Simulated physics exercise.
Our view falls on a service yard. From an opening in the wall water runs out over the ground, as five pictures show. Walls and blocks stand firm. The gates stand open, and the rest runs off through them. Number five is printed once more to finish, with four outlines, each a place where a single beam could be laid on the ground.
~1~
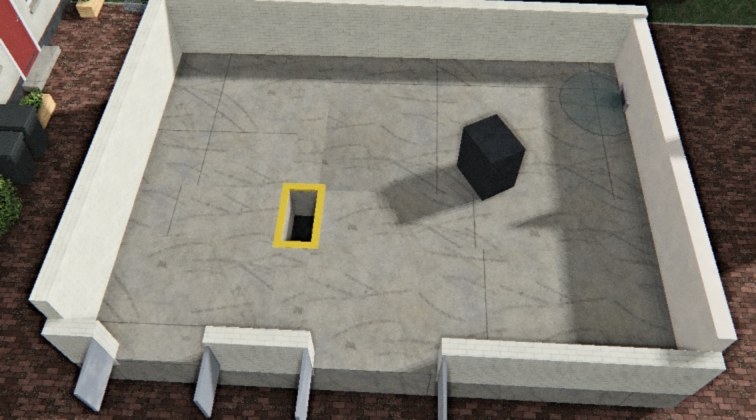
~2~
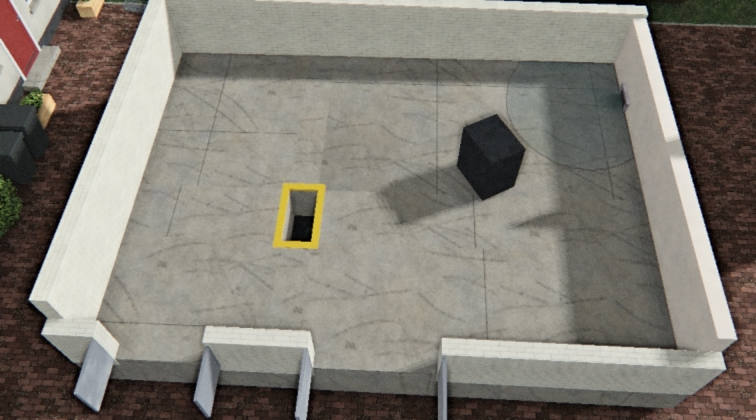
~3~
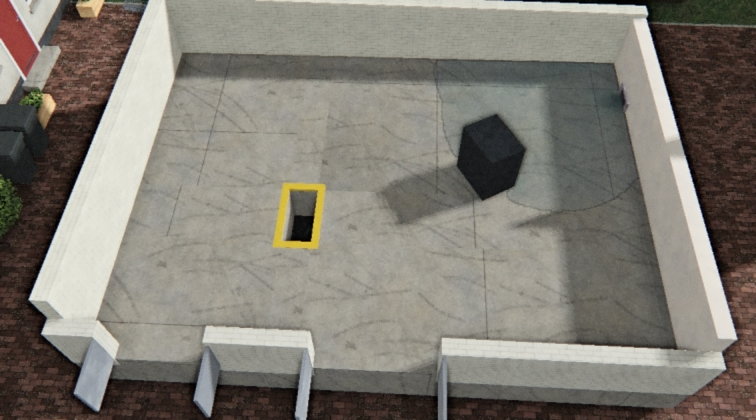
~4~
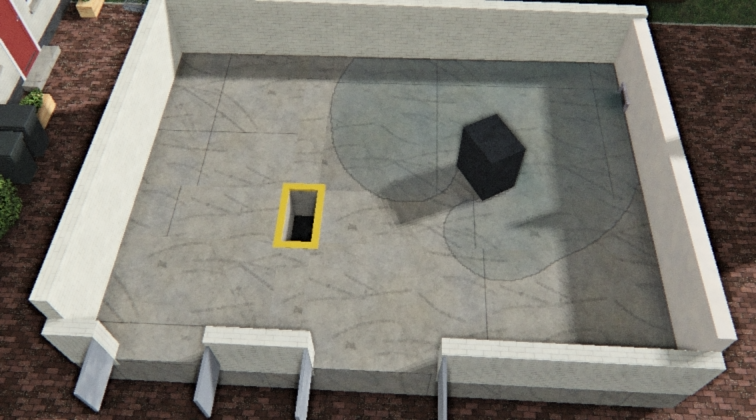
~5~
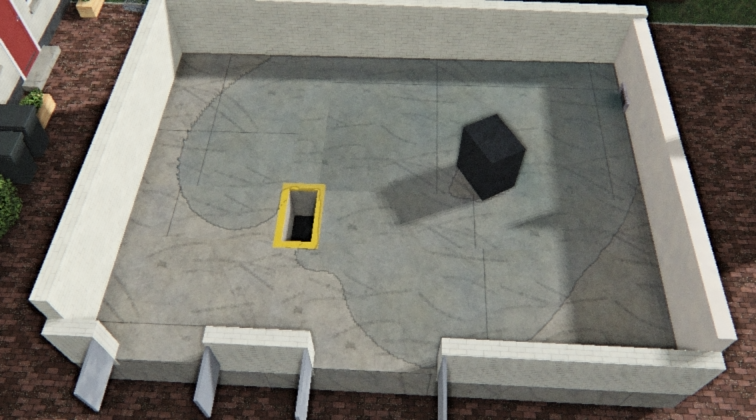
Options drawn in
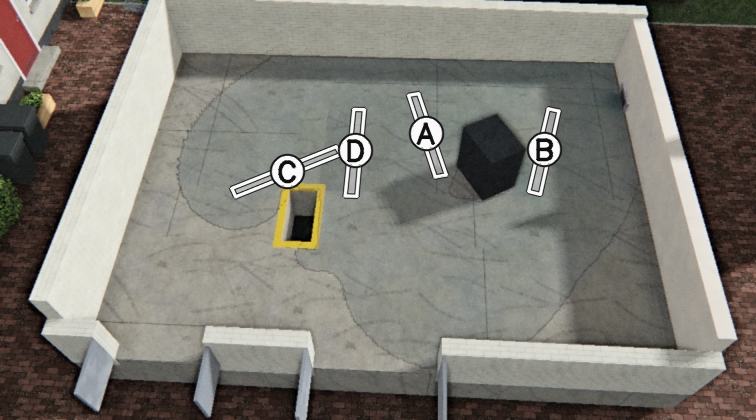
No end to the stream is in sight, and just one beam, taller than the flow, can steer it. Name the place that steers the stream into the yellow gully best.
C.
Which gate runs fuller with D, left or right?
The left gate.
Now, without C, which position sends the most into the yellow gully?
B it is.
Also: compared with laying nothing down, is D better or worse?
Position D is worse.
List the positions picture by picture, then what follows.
Outfall at (625, 98); yellow gully at (300, 215); open gate at (169, 346); open gate at (376, 355); water covers 3 % of the ground and shows as far out as (576, 120); yellow gully still dry.
Water covers 9 % of the ground and shows as far out as (518, 126); yellow gully still dry.
Water covers 19 % of the ground and shows as far out as (442, 69); yellow gully still dry.
Water covers 36 % of the ground and shows as far out as (337, 90); yellow gully still dry.
Water covers 66 % of the ground and shows as far out as (185, 170); yellow gully taking water.
On the marked copy, A from (413, 94) to (440, 175); B from (534, 193) to (553, 109); C from (233, 192) to (338, 150); D from (350, 196) to (359, 109).
With A, about 4 % of the stream runs into the yellow gully, about 94 % out by the gates.
With B, about 15 % of the stream runs into the yellow gully, about 83 % out by the gates.
With C, about 22 % of the stream runs into the yellow gully, about 76 % out by the gates.
With D, about 5 % of the stream runs into the yellow gully, about 92 % out by the gates.
